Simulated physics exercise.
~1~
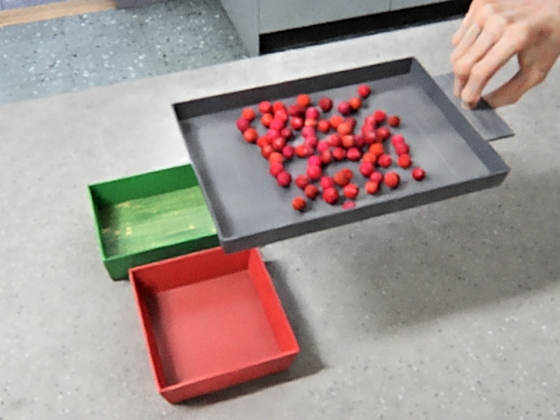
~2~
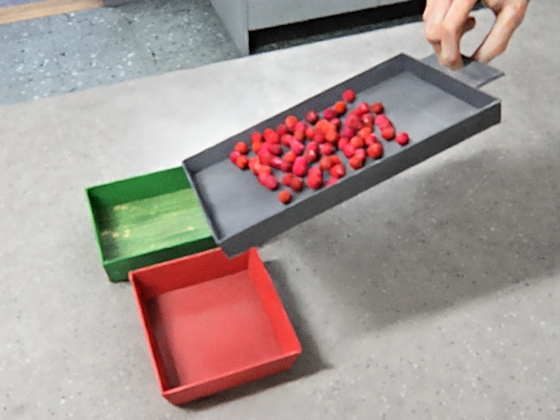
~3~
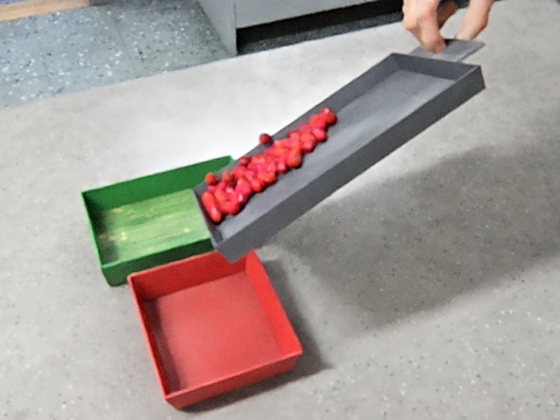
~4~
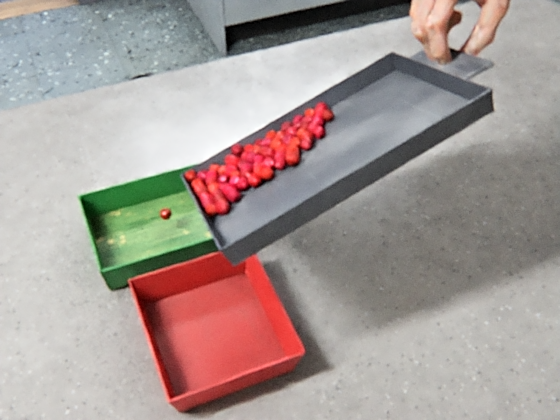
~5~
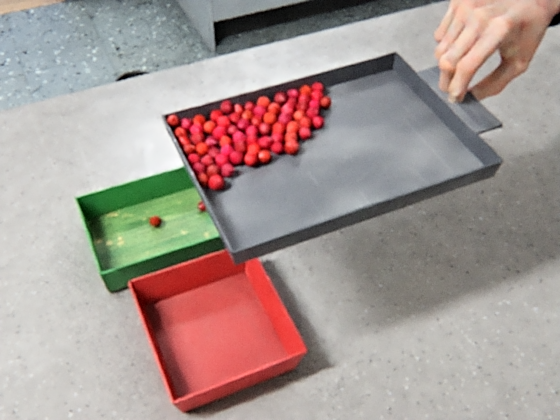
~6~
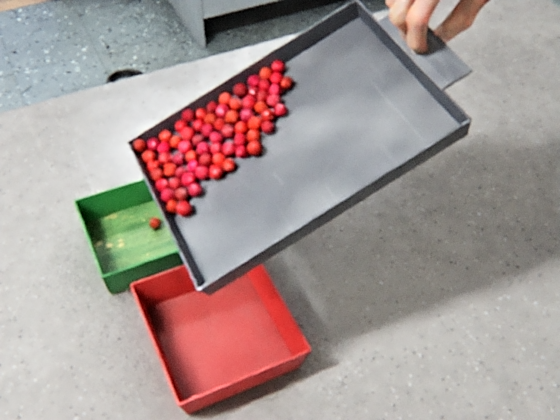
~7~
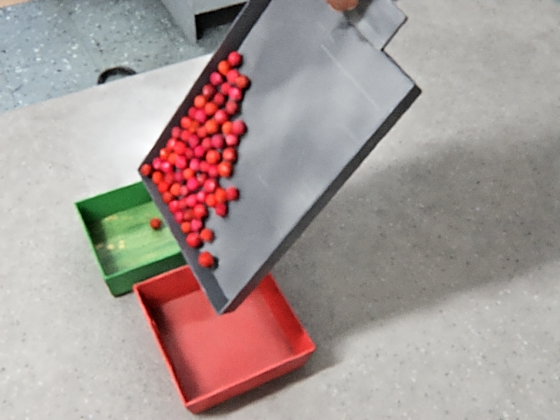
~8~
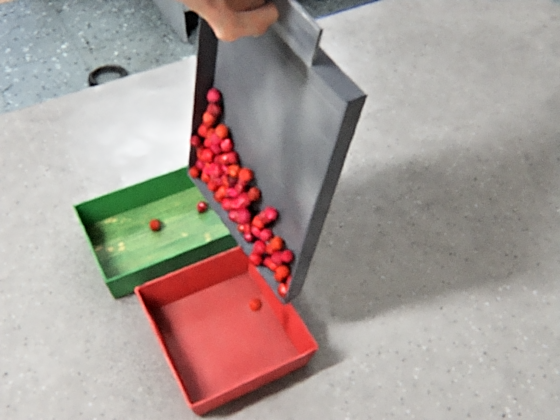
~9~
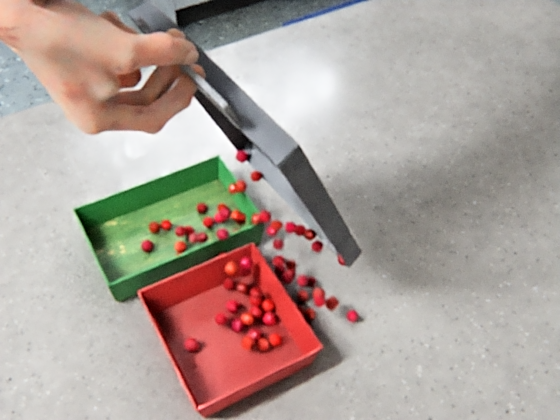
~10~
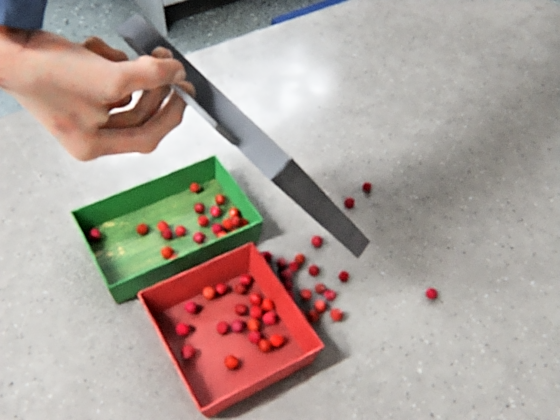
A dark grey tray full of red cranberries is held by a hand above a speckled grey counter, seen from above at an angle. A green tin sits at the left, with a red tin nearer the front. The hand tips the tray to the left, sliding the berries to its low end, and a berry or two drop into the green tin. The tray comes back level, then shifts left and tilts steeply until the berries tumble out. They end scattered between the green tin, the red tin and the counter beside them, leaving the tray empty.
